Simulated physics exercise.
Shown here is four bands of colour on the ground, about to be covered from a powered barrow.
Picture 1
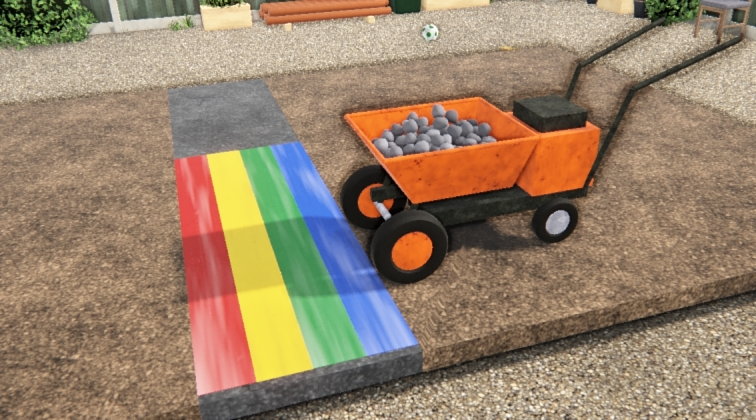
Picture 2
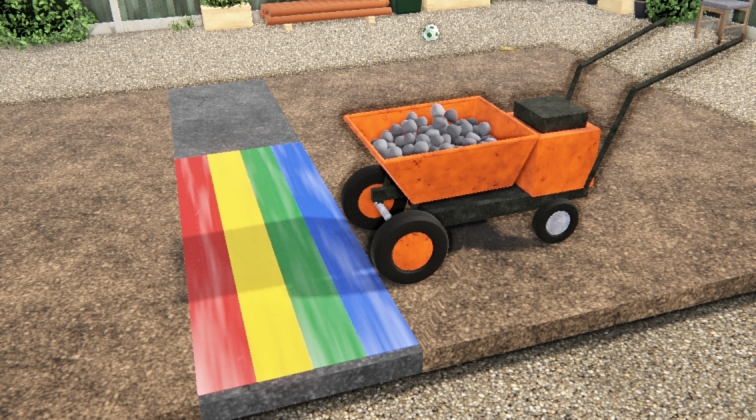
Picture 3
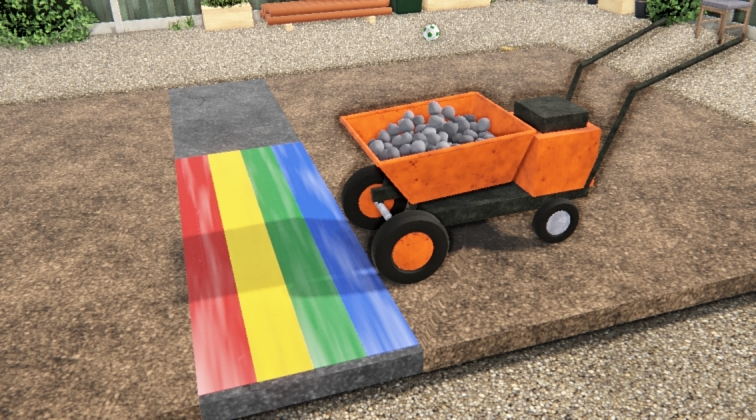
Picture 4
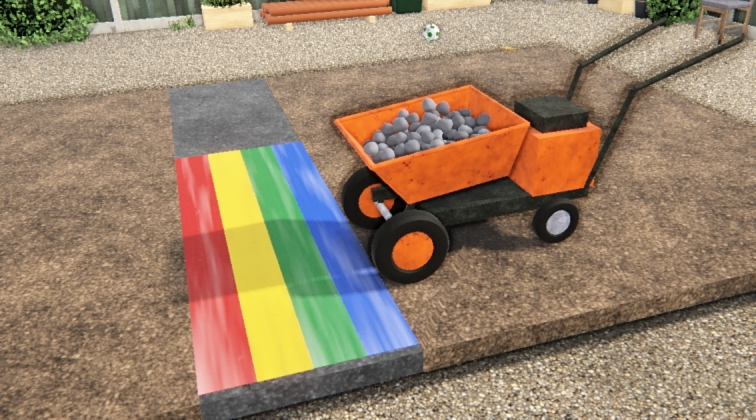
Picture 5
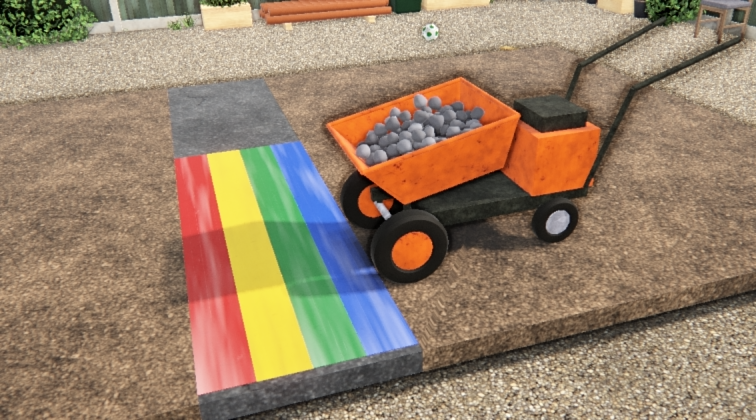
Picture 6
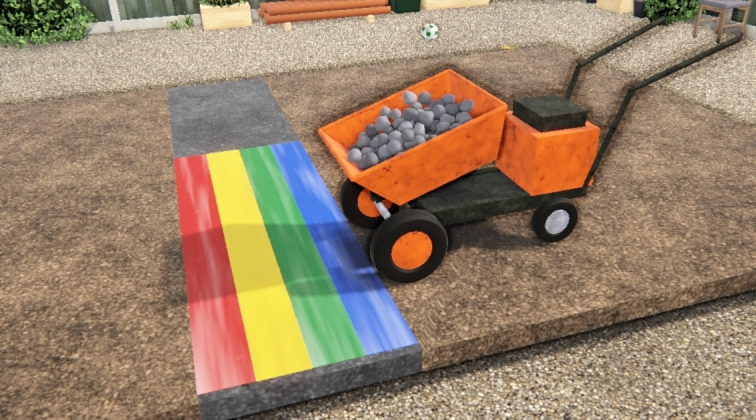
In the video, an orange barrow loaded with rounded grey stones stands beside a slab striped red, yellow, green and blue; its skip starts level, then gradually tilts down toward the left while the wheels stay in place.
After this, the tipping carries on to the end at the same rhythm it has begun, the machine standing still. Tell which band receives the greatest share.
I would say the yellow band receives it.
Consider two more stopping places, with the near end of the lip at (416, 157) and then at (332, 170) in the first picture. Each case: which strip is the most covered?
Place 1 - that green strip; place 2 - red.
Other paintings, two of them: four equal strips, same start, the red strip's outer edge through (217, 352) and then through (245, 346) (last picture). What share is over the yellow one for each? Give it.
Close to 40 percent, and close to 30 percent.
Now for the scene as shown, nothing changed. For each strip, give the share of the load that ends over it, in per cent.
Here's the split: Blue strip gets 0 %, green strip 25 %, yellow strip 40 %, red strip 20 %.
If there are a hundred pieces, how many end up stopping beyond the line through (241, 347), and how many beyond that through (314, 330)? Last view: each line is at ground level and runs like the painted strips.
The first comes to 20 per cent, the second to 80 per cent.
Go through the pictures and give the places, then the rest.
Lip of the skip near (384, 162), level; top of the load near (432, 136), round cobbles; blue strip near (374, 314); green strip near (325, 324); yellow strip near (274, 336); red strip near (221, 347), in the first picture.
Lip of the skip near (383, 163), level; top of the load near (431, 136), in the second picture.
Lip of the skip near (379, 165), tipped barely; top of the load near (442, 140), in the third picture.
Lip of the skip near (372, 168), tipped a little; top of the load near (437, 137), in the fourth picture.
Lip of the skip near (363, 173), tipped a little; top of the load near (436, 121), in the fifth picture.
Lip of the skip near (353, 179), tipped clearly; top of the load near (439, 112); blue strip near (374, 313); green strip near (325, 324); yellow strip near (274, 335); red strip near (221, 346), in the sixth picture.
Shortly afterwards, skip tipped steeply; the whole lot in the skip.
Next, skip tipped right over; the bulk in the skip; only a few over the green strip; a little over the yellow strip; only a few falling.
Some moments later, skip tipped right over; near a quarter in the skip; a little over the green strip; near a third over the yellow strip; near a quarter over the red strip; a little off the paint.
In the end, skip tipped right over; a little in the skip; only a few over the blue strip; near a quarter over the green strip; near a third over the yellow strip; near a quarter over the red strip; a little off the paint.
